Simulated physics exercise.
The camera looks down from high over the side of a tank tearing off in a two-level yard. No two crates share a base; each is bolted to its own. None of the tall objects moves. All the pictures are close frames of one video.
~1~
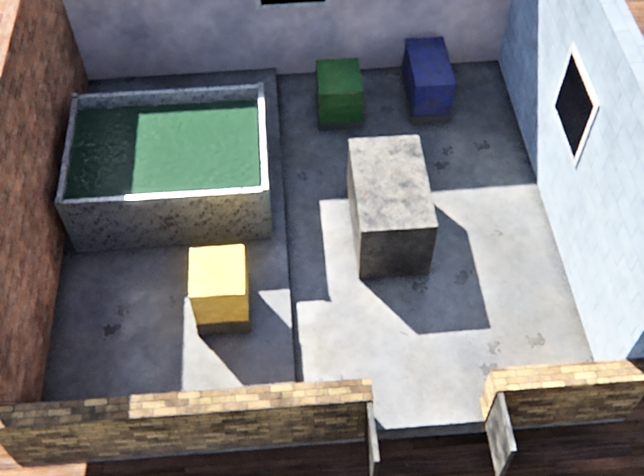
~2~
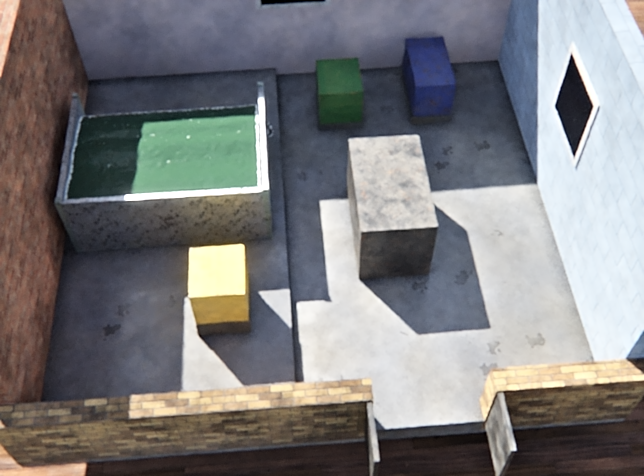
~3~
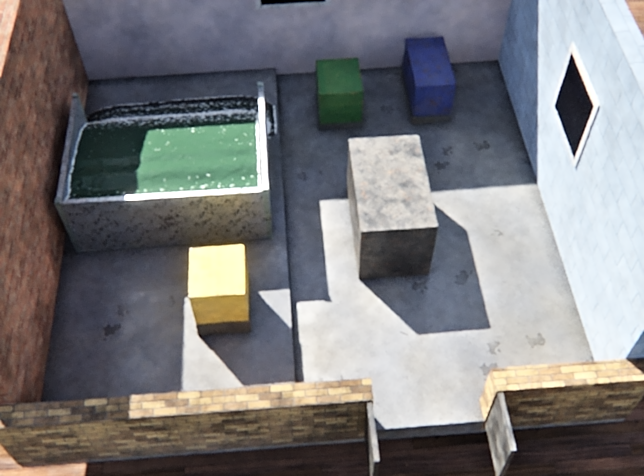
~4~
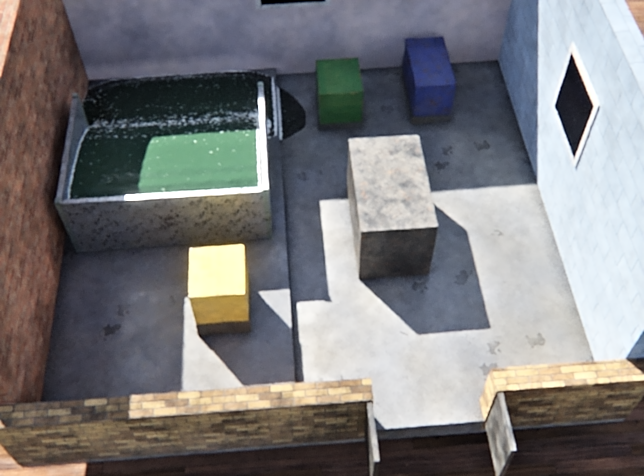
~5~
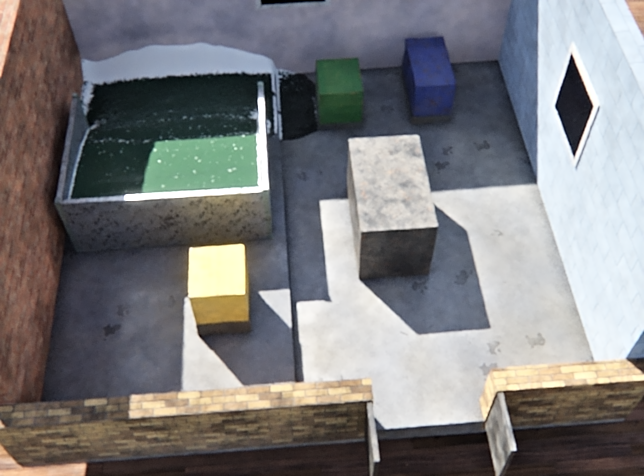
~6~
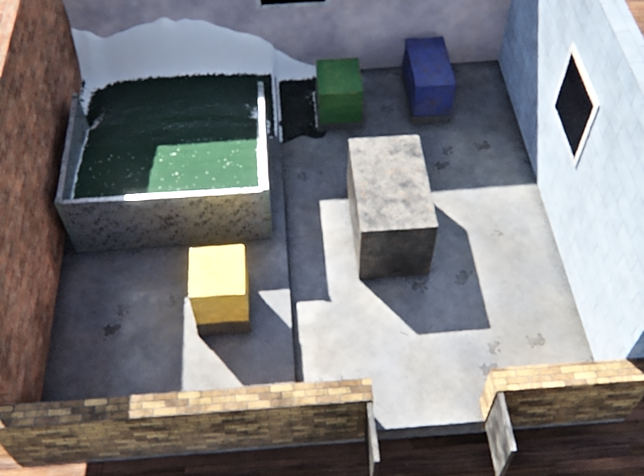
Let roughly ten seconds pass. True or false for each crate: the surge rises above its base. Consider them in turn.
Blue crate: True; green crate: True; yellow crate: False.
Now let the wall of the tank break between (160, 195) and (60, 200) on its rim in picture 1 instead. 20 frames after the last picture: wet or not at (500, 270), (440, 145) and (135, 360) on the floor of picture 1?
Point by point: Drenched, unwetted, drenched.
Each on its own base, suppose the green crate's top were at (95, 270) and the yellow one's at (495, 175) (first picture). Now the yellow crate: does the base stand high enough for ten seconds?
Well, the yellow one goes wet in the end.
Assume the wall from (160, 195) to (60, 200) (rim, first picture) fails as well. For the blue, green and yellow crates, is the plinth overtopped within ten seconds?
Then: Blue crate is wetted, green crate is soaked, yellow crate takes water.
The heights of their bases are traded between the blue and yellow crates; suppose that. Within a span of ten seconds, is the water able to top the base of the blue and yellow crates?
Result - blue crate: Hit; yellow crate: Untouched.
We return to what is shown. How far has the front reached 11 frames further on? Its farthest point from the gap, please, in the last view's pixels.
Somewhere near (497, 65).
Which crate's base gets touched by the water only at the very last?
The one in yellow comes last.
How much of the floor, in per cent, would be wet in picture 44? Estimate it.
It comes to 90 per cent.
A moment on, water covers 20 % of the floor; the blue crate water round its plinth, the green crate water round its plinth, the yellow crate not reached.
Next, water covers 35 % of the floor; the blue crate water round its plinth, the green crate water round its plinth, the yellow crate not reached.
Then, water covers 75 % of the floor; the blue crate water round its plinth, the green crate water round its plinth, the yellow crate not reached.
Later, water covers 90 % of the floor; the blue crate water round its plinth, the green crate water round its plinth, the yellow crate water round its plinth.
In the end, water covers 100 % of the floor; the blue crate was topped, the green crate was topped, the yellow crate stayed above the water.
